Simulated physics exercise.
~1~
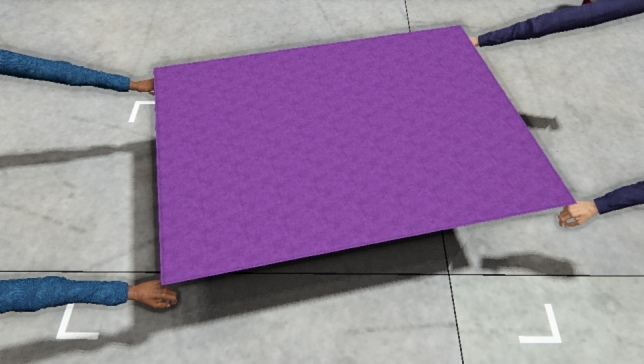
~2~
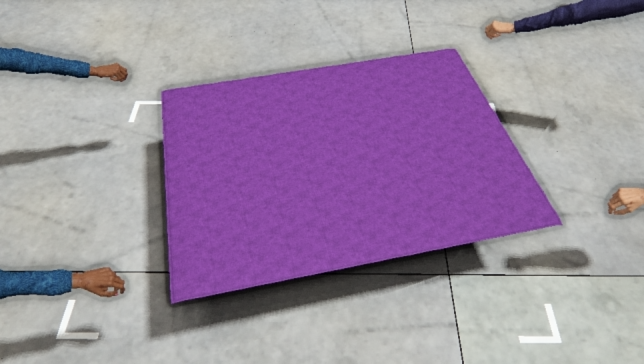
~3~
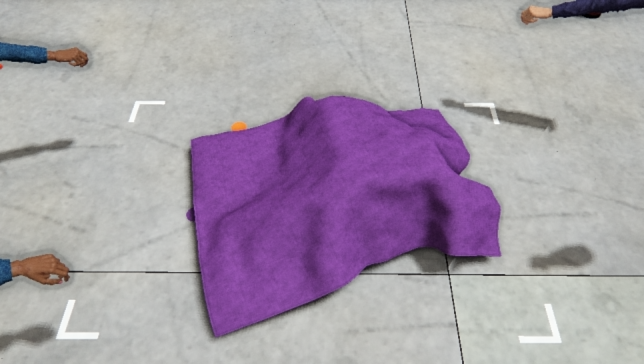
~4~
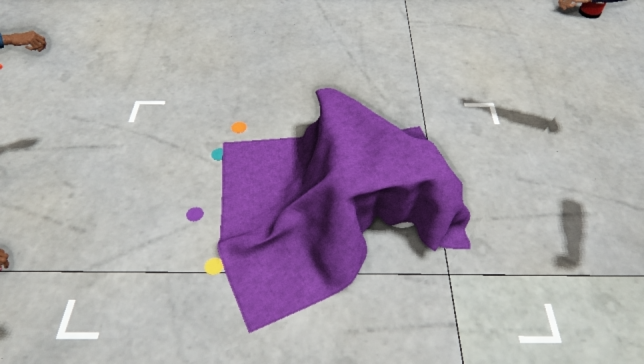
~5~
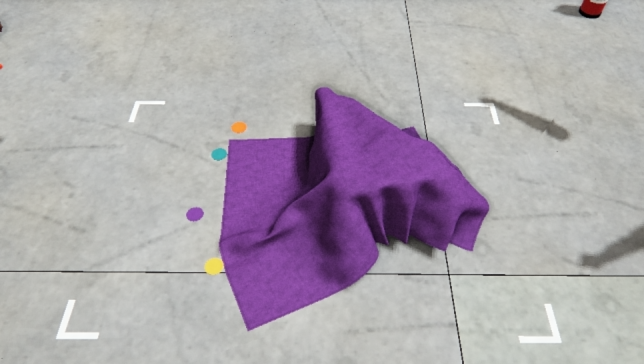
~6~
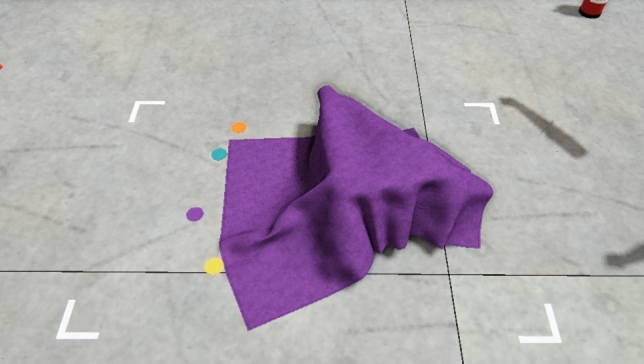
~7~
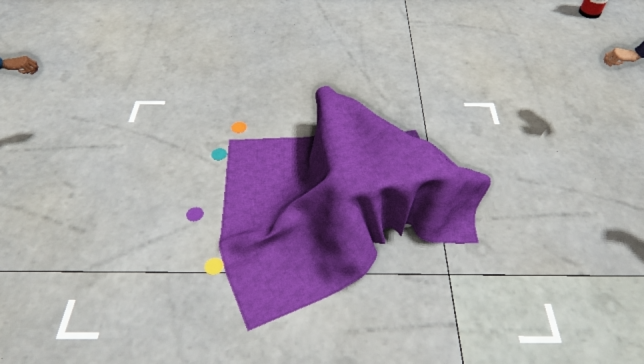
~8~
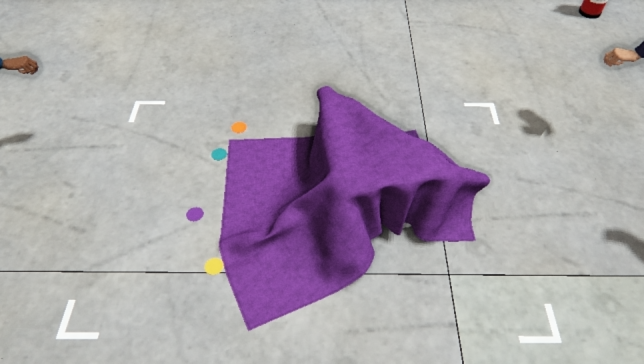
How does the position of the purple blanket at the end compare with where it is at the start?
At the start the blanket is held stretched out above the floor by the hands. By the end it is lower down, lying draped in folds over hidden shapes and partly on the floor.
